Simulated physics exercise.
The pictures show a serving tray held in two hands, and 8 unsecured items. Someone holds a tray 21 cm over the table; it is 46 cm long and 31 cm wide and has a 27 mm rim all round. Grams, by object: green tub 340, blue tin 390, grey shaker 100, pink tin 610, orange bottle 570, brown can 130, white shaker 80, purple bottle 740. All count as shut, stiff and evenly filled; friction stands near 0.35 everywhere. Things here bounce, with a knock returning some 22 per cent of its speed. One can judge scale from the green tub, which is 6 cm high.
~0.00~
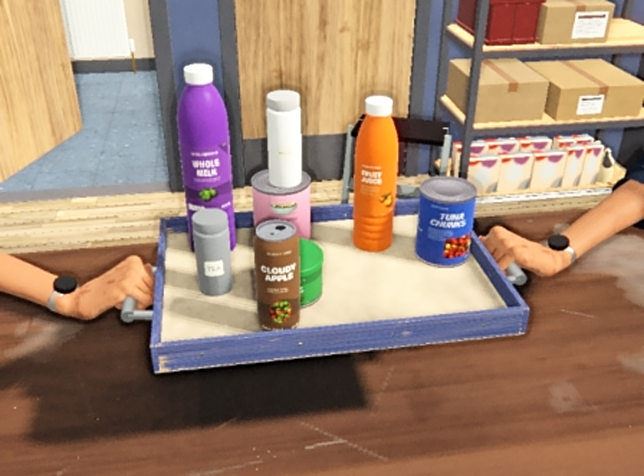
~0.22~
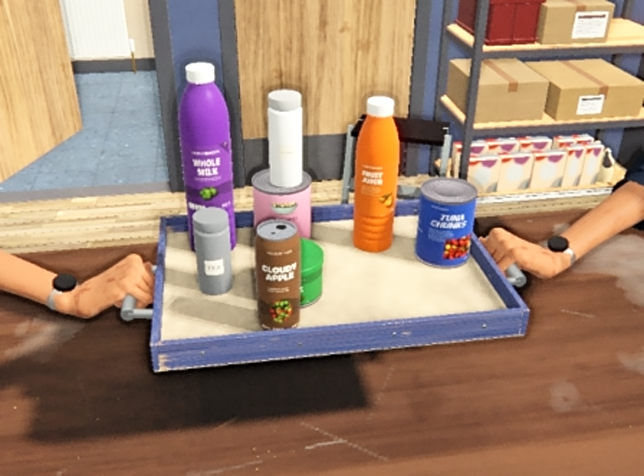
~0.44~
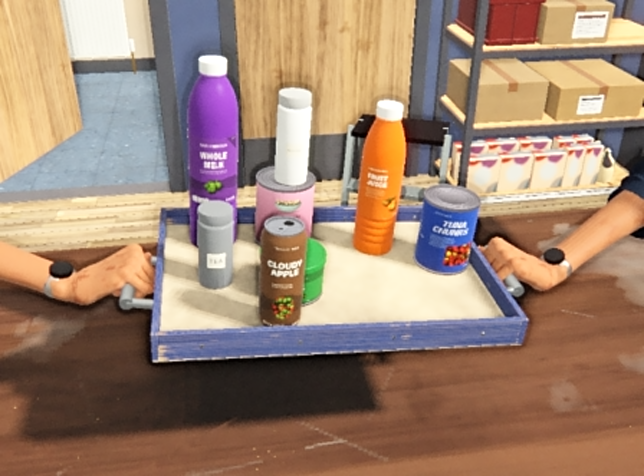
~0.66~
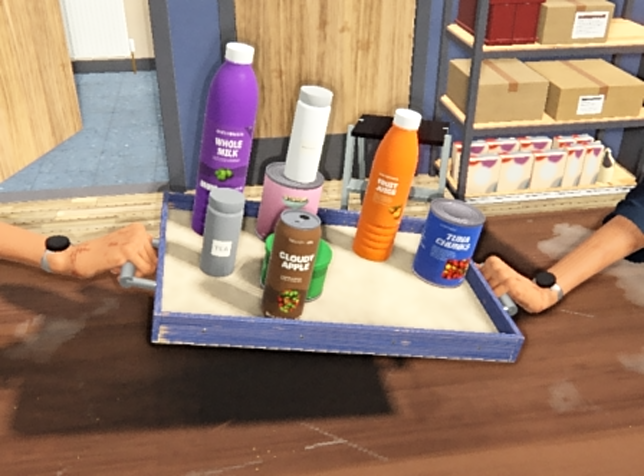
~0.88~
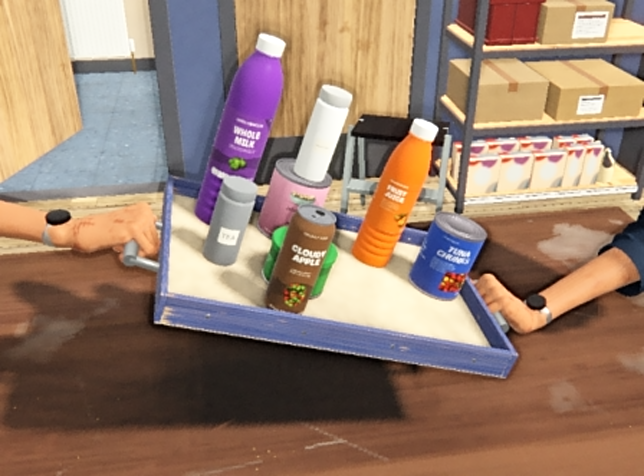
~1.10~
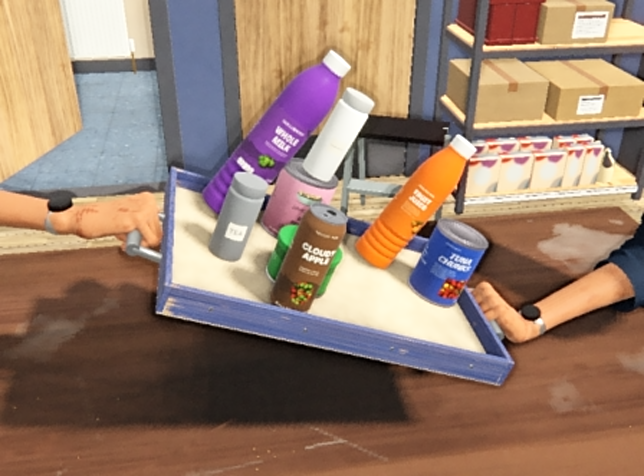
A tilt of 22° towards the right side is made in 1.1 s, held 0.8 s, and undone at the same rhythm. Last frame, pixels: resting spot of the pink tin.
(428, 199).
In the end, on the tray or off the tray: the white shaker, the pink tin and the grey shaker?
Outcome: The white shaker departs its support; the pink tin remains on its support; the grey shaker remains on its support.
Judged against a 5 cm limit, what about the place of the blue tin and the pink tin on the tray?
First the blue tin: It stays in position; then the pink tin: It departs its position.
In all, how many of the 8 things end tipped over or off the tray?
The answer: 5.
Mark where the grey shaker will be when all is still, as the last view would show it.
Its middle settles close to pixel (301, 256).
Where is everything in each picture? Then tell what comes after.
Tray level; pink tin (282, 211), in the first picture.
Tray level; grey shaker (214, 252); orange bottle (376, 176), in the second picture.
Tray at 4°, right edge down; brown can (282, 276); white shaker (293, 137), in the third picture.
Tray at 11°, right edge down; purple bottle (226, 144), in the fourth picture.
Tray at 18°, right edge down; blue tin (446, 256); grey shaker (230, 221), in the fifth picture.
Tray at 22°, right edge down; pink tin (299, 202); orange bottle (417, 201) rocked 15° off its seat, in the sixth picture.
By 1.30 s, tray at 22°, right edge down; pink tin 9 cm from its spot near (348, 215); white shaker rocked 61° off its seat; orange bottle rocked 66° off its seat.
By 1.60 s, tray at 22°, right edge down; orange bottle and white shaker now off the tray; pink tin 22 cm from its spot near (420, 235); purple bottle rocked 63° off its seat.
By 2.00 s, tray at 22°, right edge down; pink tin 24 cm from its spot near (429, 239); purple bottle rocked 62° off its seat; grey shaker rocked 5° off its seat.
By 2.70 s, tray at 6°, right edge down; brown can now off the tray; pink tin 24 cm from its spot near (430, 210); purple bottle rocked 62° off its seat.
When it is over (5.5 s), off the tray, orange bottle, brown can and white shaker; lying over on the tray, grey shaker and purple bottle; not toppled but over 5 cm from the start, green tub and pink tin; blue tin within 5 cm of the start. End places, in pixels of the last picture, pink tin near (428, 199).
